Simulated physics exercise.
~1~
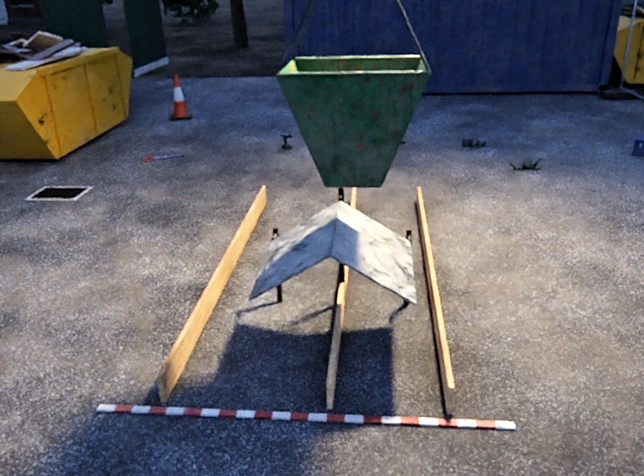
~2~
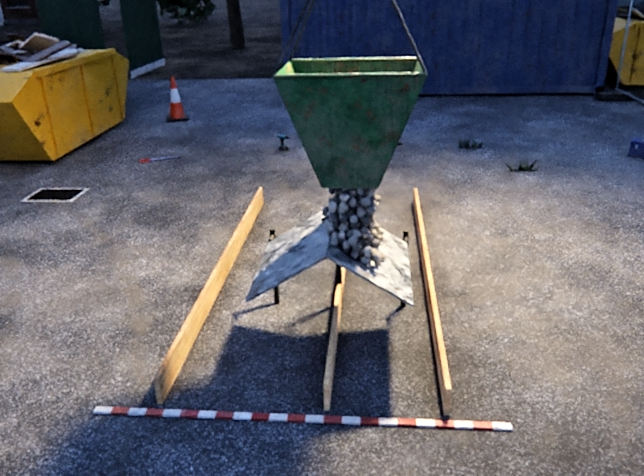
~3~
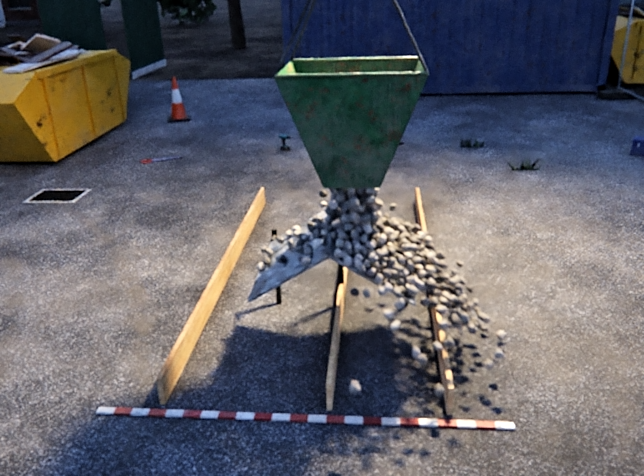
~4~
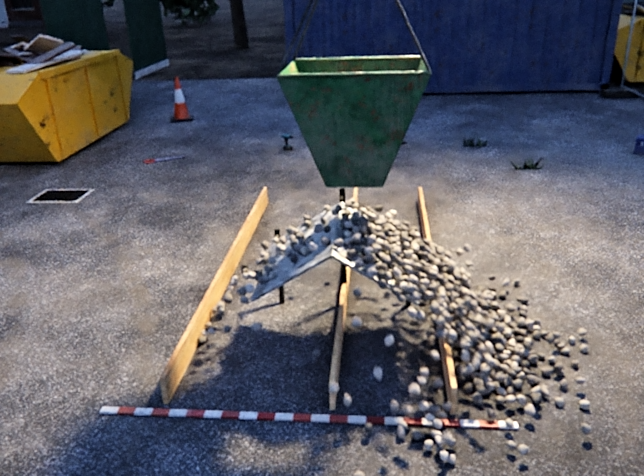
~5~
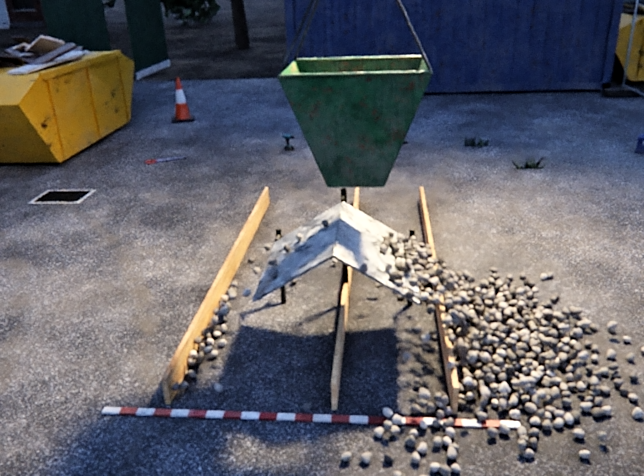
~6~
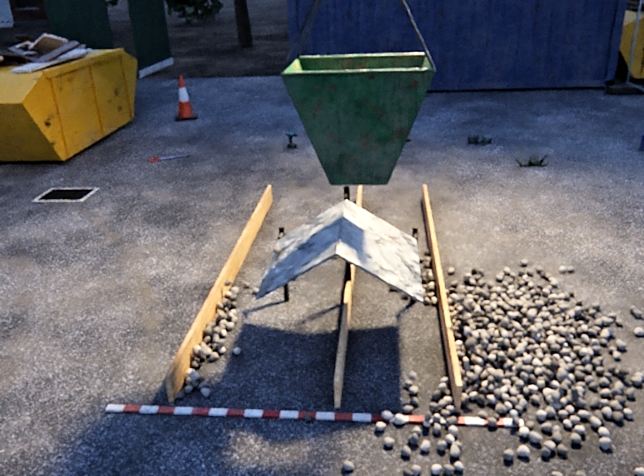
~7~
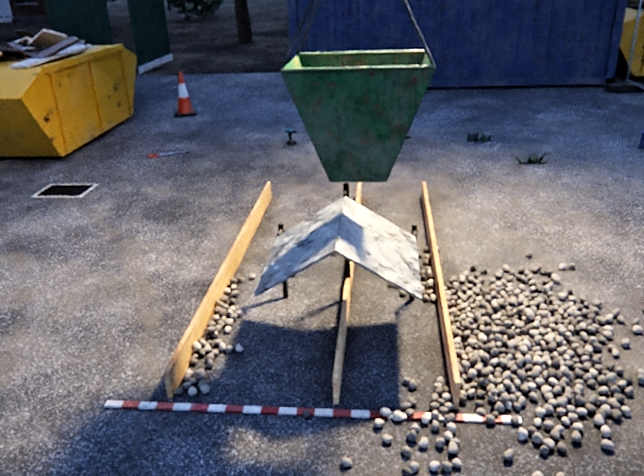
Round stones pour from a green skip onto sloping steel and settle mostly at right.
